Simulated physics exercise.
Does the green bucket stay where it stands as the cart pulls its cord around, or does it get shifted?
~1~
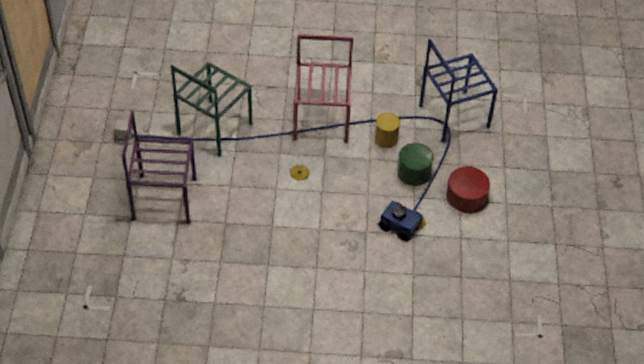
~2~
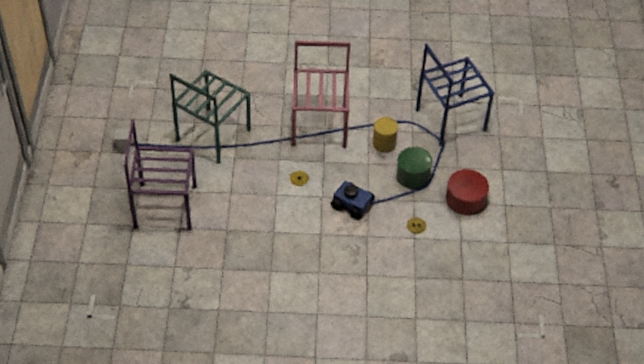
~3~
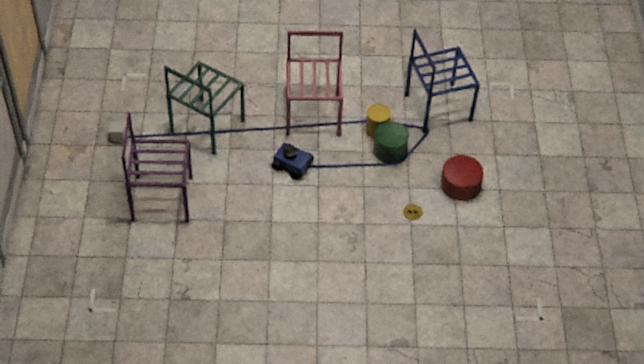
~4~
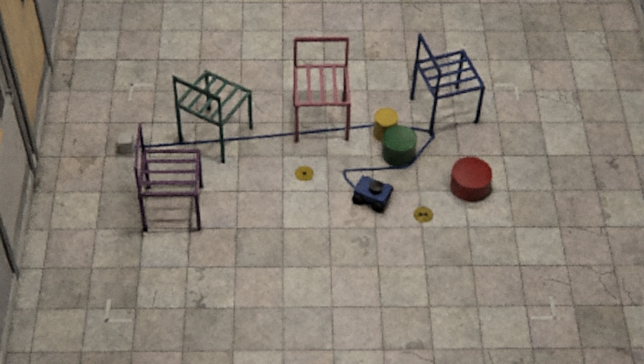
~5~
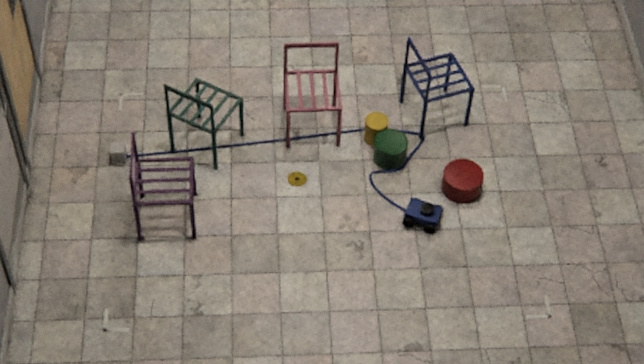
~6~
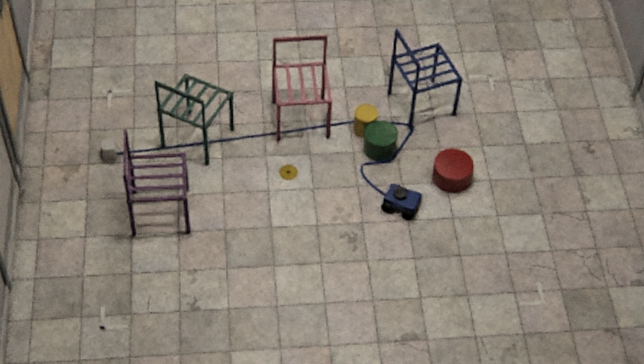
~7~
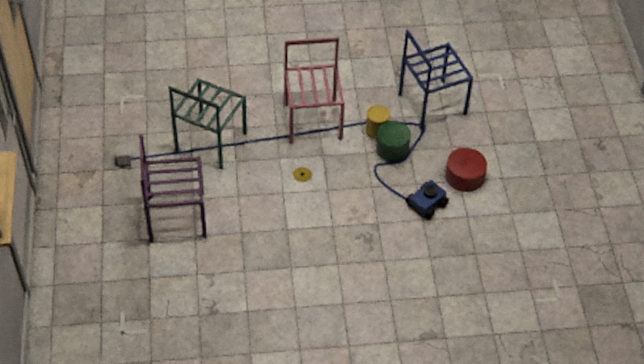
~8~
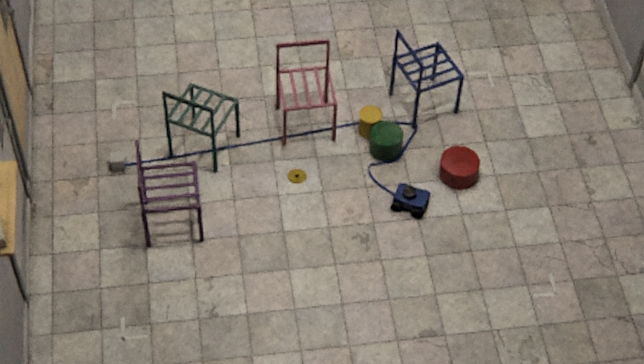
The green bucket gets shifted up and to the left, ending close to the yellow bin, while the yellow bin and the pink chair hardly stir.
